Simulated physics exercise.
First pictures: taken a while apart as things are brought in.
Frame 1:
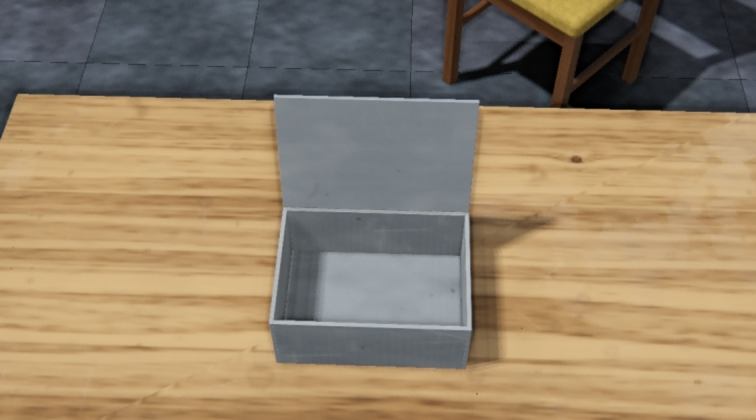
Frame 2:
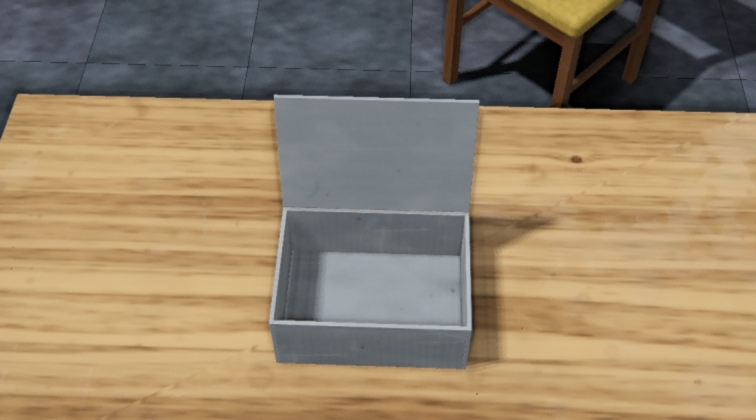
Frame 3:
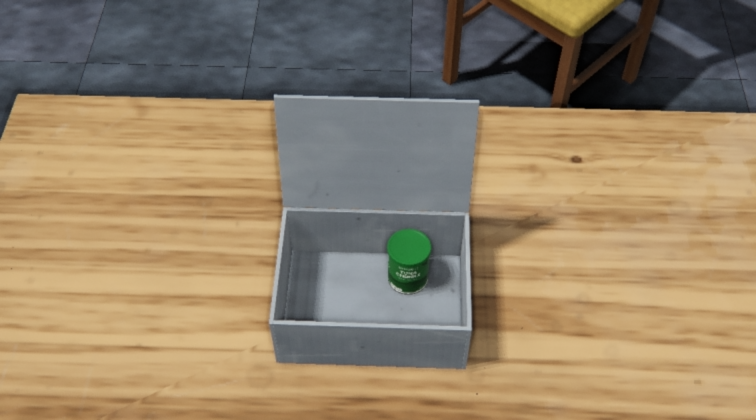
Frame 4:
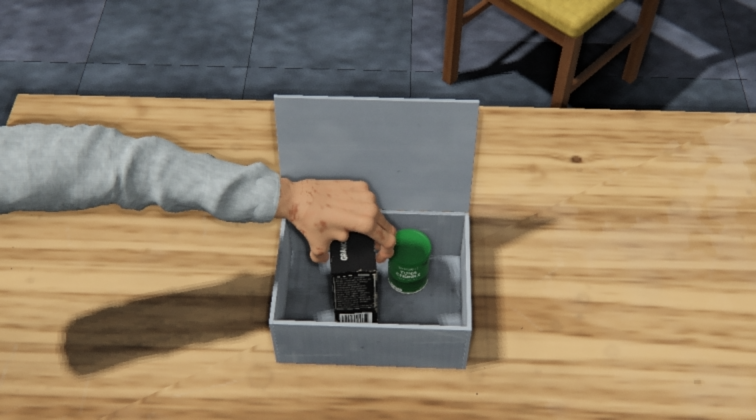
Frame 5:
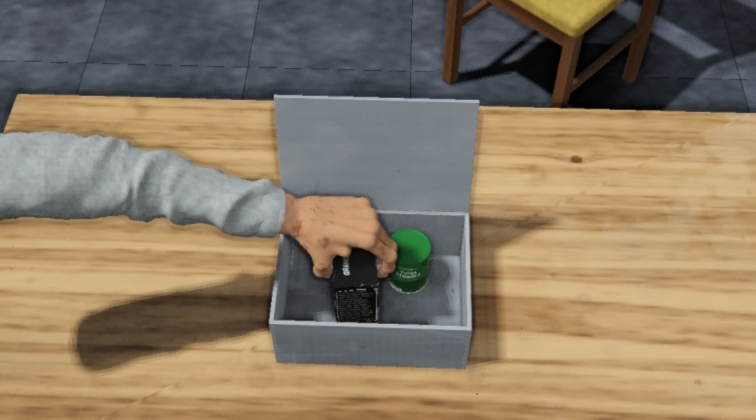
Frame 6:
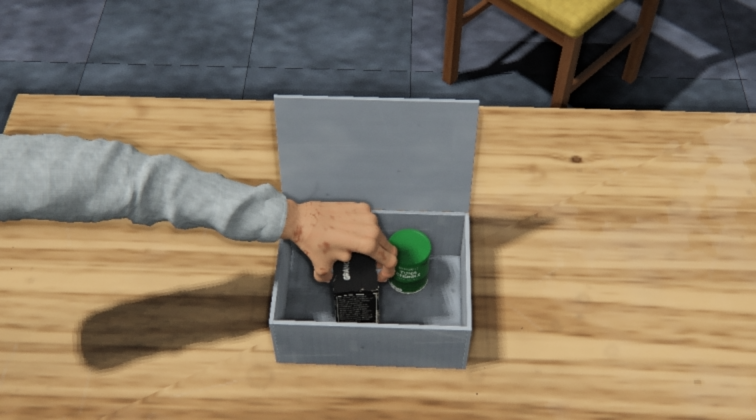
In an open gray box, a green tin appears, then a hand lowers a black carton beside it.
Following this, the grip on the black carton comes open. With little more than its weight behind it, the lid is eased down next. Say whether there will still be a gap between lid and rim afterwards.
There will still be a gap.
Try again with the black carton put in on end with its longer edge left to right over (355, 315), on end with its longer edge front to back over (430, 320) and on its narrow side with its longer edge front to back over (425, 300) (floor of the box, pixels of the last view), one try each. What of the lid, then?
With the first placement the lid remains open; with the second, it remains open; with the third, it remains open.
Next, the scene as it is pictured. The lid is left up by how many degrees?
Around 30 degrees.
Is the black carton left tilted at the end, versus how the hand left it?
Well, the black carton stays just as set.
Then, 1.10 s after the last picture, lid starting down.
Then, 1.40 s after the last picture, lid 70° above the rim.
Then, 1.60 s after the last picture, lid 53° above the rim.
Then, 1.80 s after the last picture, lid 31° above the rim.
At rest, lid 28° above the rim; both in place. Seen from the same camera at the end, black carton near (356, 295).
